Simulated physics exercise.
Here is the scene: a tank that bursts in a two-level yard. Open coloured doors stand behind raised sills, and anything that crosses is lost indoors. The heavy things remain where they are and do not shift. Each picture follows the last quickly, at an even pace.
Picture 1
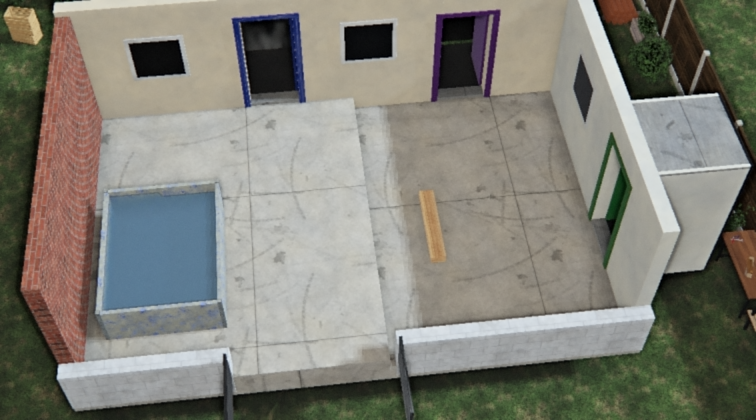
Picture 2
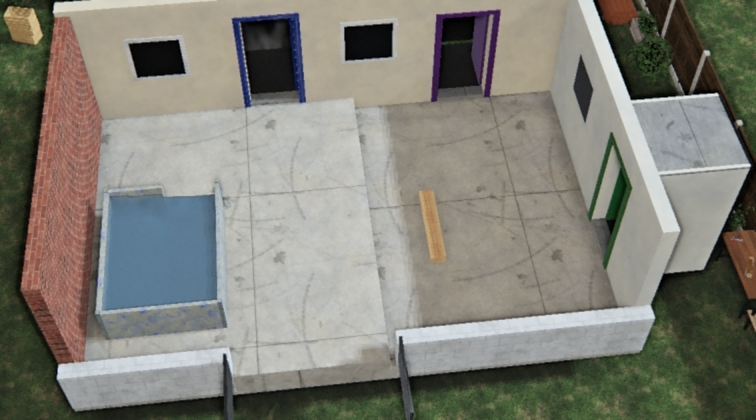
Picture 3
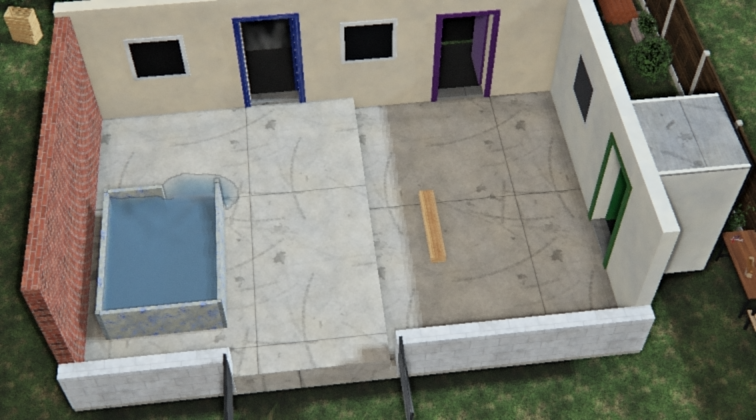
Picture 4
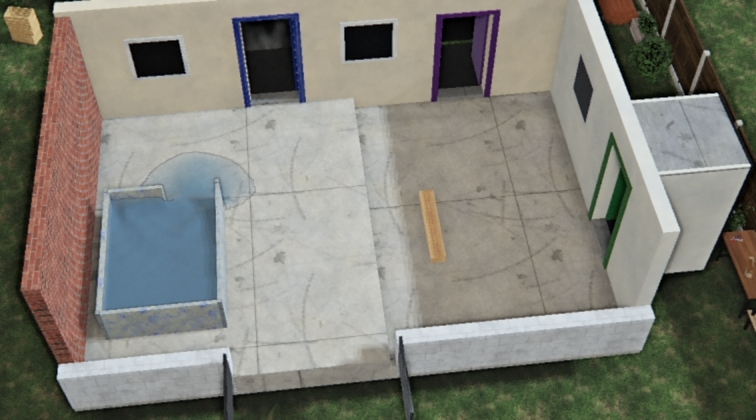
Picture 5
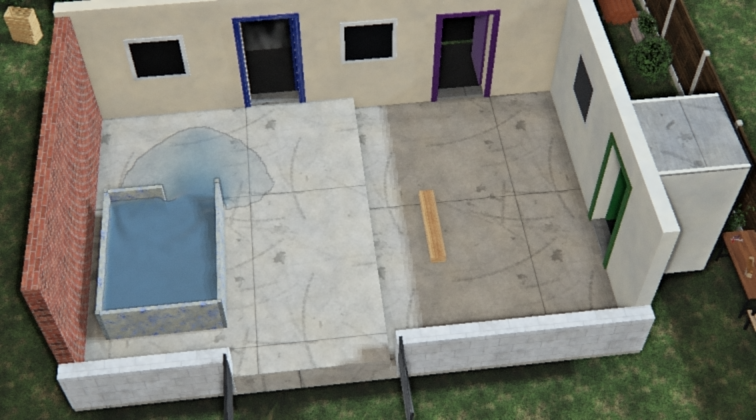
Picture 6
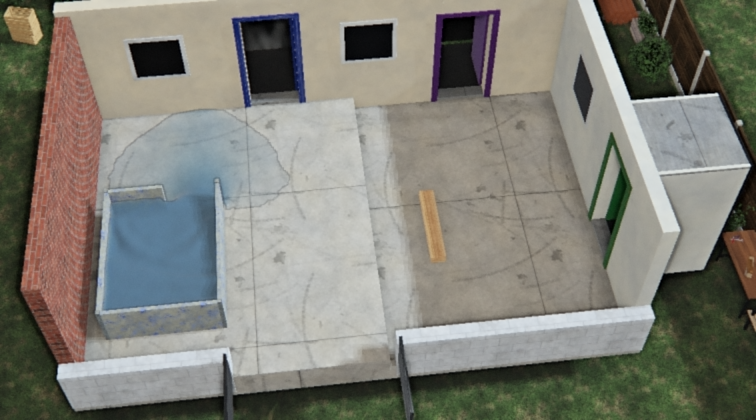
In a walled yard with open blue, purple and green doors, a gap opened in the far side of a water tank, and water poured out and spread across the pale floor.
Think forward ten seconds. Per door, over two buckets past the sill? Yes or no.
Blue door yes, purple door no, green door no.
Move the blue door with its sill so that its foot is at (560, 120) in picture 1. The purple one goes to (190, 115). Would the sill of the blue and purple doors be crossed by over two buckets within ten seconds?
After the change, the blue door overshoots, while the purple door overshoots.
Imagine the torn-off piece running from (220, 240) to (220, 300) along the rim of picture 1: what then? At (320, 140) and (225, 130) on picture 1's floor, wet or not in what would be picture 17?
Point one not reached; point two not reached.
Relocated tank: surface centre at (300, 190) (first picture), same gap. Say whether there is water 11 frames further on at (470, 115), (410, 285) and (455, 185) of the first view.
In turn: Wet, not flooded, no water.
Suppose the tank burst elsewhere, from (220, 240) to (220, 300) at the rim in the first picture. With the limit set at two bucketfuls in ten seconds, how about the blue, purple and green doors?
So the blue one ends up below, the purple one ends up above and the green one ends up above.
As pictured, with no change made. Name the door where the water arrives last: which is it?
My pick is the green door.
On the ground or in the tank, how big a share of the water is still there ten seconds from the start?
It comes to roughly 92 per cent.
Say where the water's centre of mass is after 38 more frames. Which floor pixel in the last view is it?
Estimate: (248, 203).
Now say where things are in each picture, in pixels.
Still water in the water tank at (161, 247), in the first frame.
The front is at a hidden place, out from the gap on the water tank's far side, in the second frame.
The front is at (178, 179), out from the gap on the water tank's far side, in the third frame.
The front is at (182, 158), out from the gap on the water tank's far side, in the fourth frame.
Water pours out on the water tank's far side and has run to (205, 131), in the fifth frame.
Water pours out on the water tank's far side and has run to (218, 111), in the sixth frame.
A moment on, water covers 20 % of the floor; the blue door under two buckets in, the purple door not reached, the green door not reached.
Next, water covers 20 % of the floor; the blue door over two buckets in, the purple door not reached, the green door not reached.
Then, water covers 35 % of the floor; the blue door far over two buckets in, the purple door wet at the sill, nothing in, the green door not reached.
Later, water covers 60 % of the floor; the blue door far over two buckets in, the purple door wet at the sill, nothing in, the green door wet at the sill, nothing in.
In the end, water covers 80 % of the floor; the blue door far over two buckets in, the purple door wet at the sill, nothing in, the green door wet at the sill, nothing in.
